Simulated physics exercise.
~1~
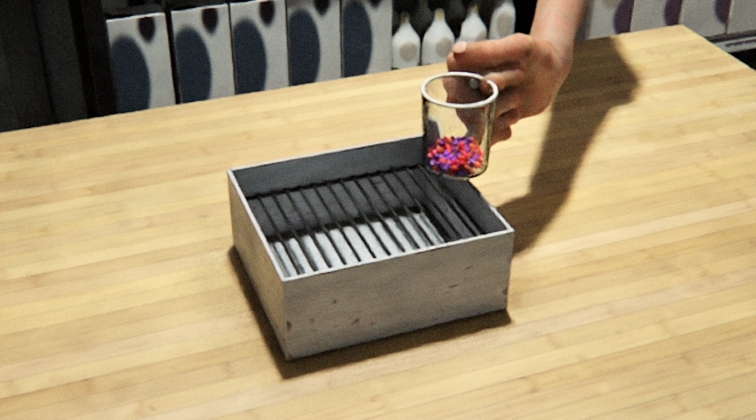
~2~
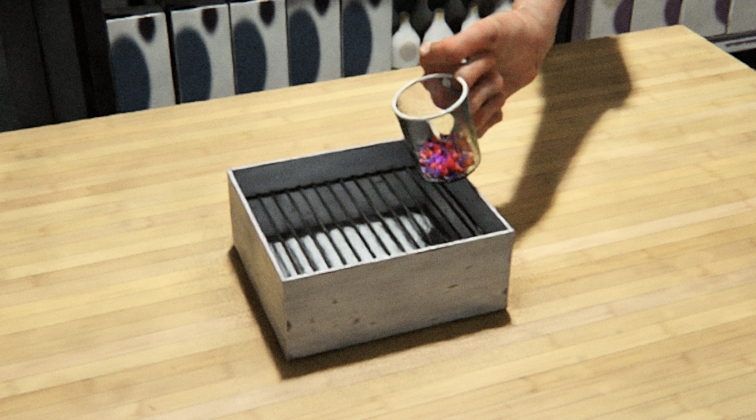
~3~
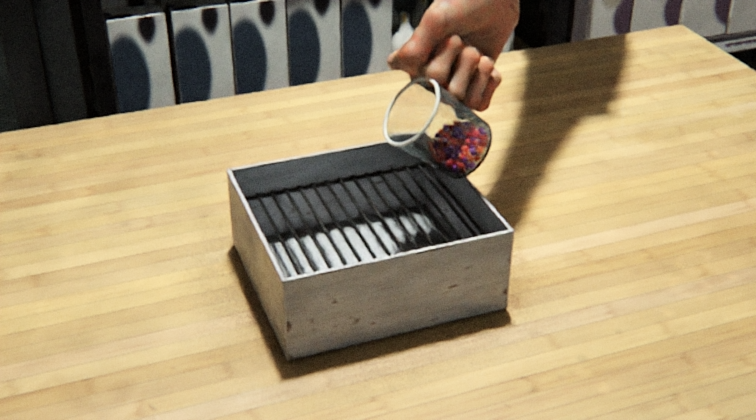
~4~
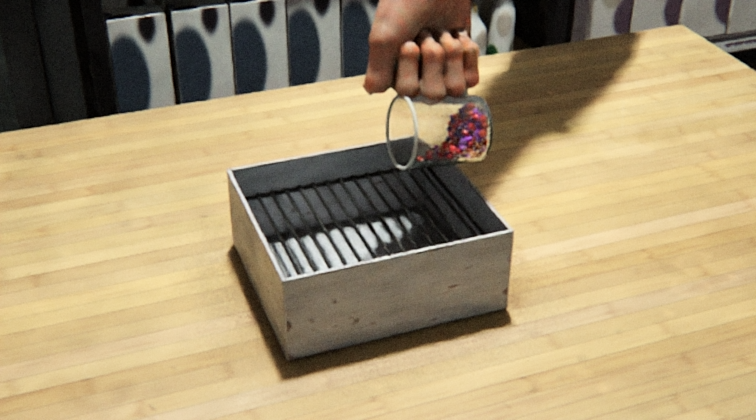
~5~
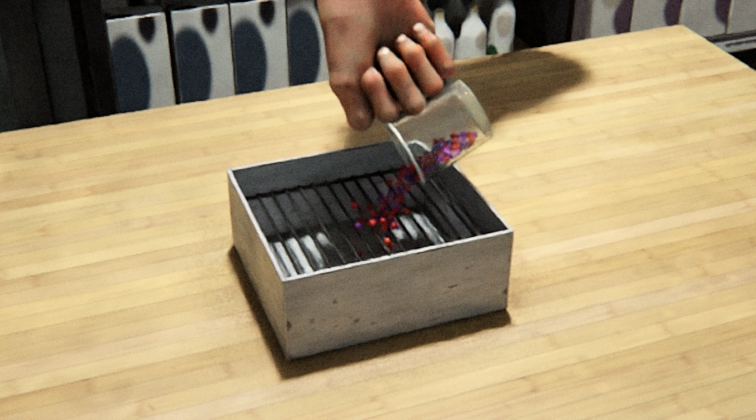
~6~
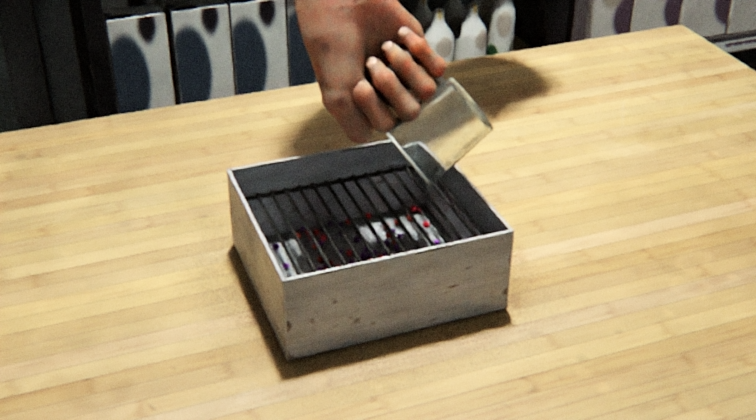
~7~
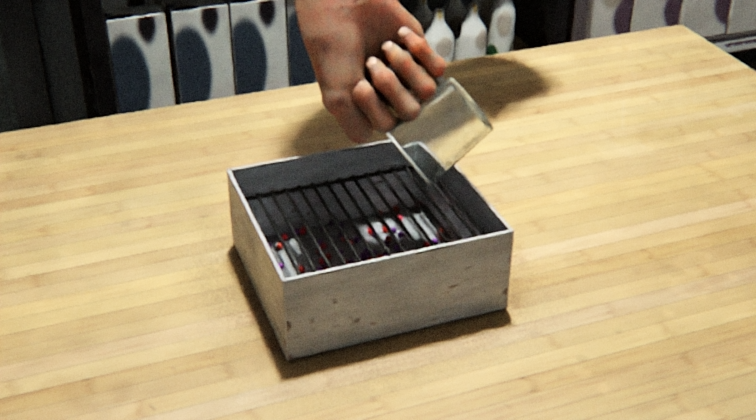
A hand holds a clear cup of small red and purple pieces above the right side of a grey, open-topped box, seen from above at an angle on a pale wooden table. Dark wires run across the inside of the box, and a row of pale, dark-marked panels stands behind the table. The hand tips the cup leftward until it lies on its side. As it tilts further, the pieces spill onto the wires, red ones leading. They drop through the gaps, and both colours end up beneath the wires while the hand holds the emptied cup tilted above.
